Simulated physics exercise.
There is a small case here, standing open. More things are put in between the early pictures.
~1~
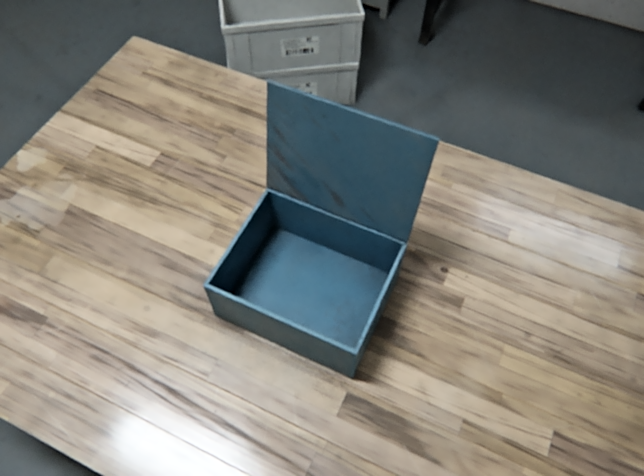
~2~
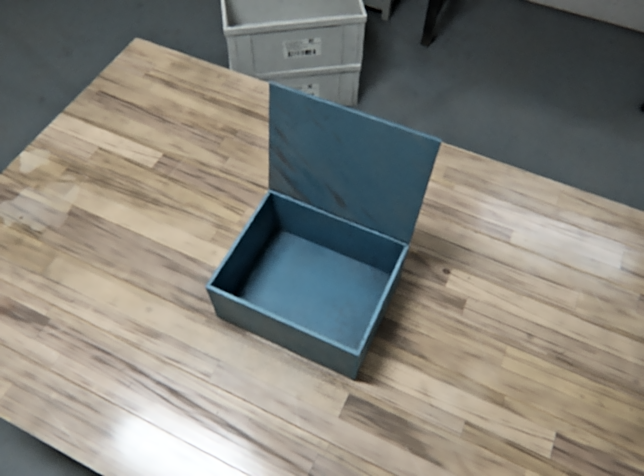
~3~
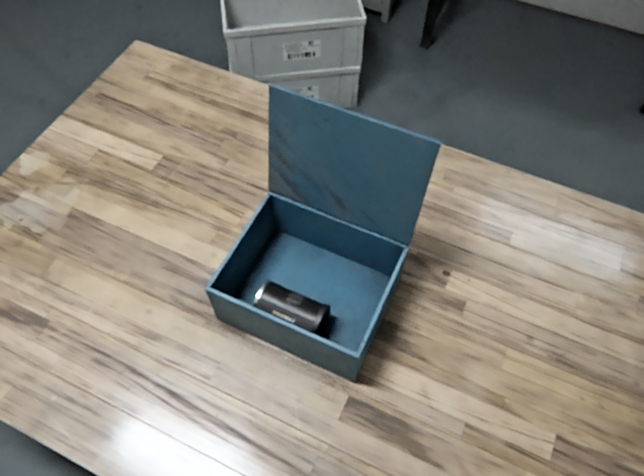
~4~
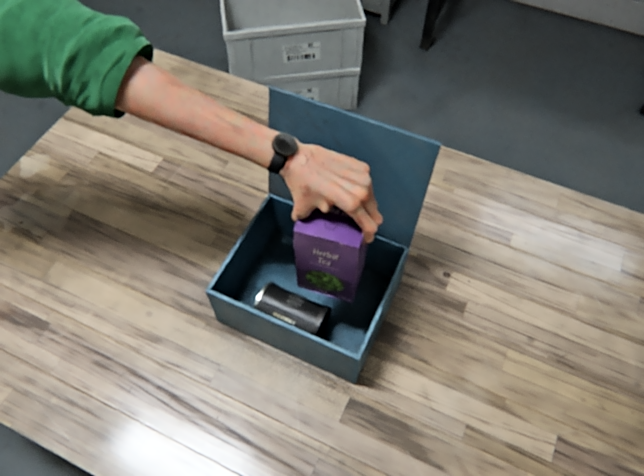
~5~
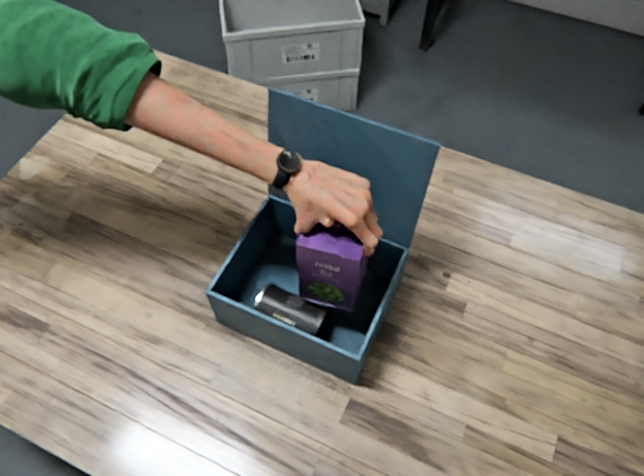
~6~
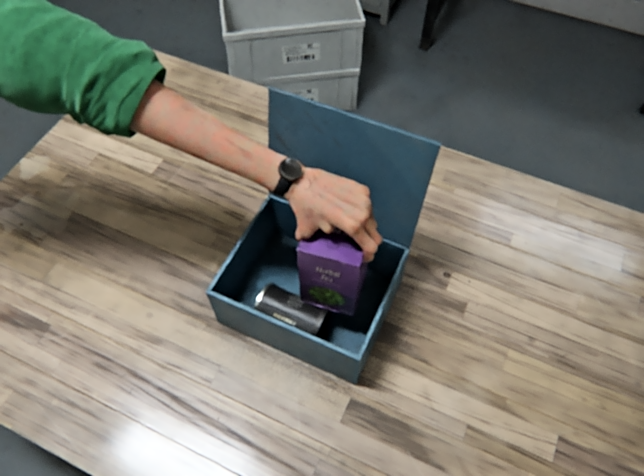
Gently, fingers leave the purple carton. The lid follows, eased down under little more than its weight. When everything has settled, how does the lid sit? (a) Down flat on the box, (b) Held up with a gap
Held up with a gap (b).
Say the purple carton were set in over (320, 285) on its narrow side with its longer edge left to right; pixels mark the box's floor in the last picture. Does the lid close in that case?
Result: Lid shut.
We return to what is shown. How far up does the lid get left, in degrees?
About 80°.
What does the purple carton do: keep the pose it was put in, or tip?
Well, it ends up skewed.
Then, 0.20 s past the last view, purple carton rocked 16° from its first pose near (341, 269).
Then, 0.30 s past the last view, purple carton rocked 40° from its first pose near (351, 270).
Then, 0.40 s past the last view, purple carton rocked 39° from its first pose near (353, 272).
Then, 1.00 s past the last view, lid starting down; purple carton rocked 48° from its first pose near (355, 273).
Finally, lid 80° above the rim; down or leaning hard in the box, purple carton; black tin still in place. Final places as the last picture's camera would see them, purple carton near (355, 273).
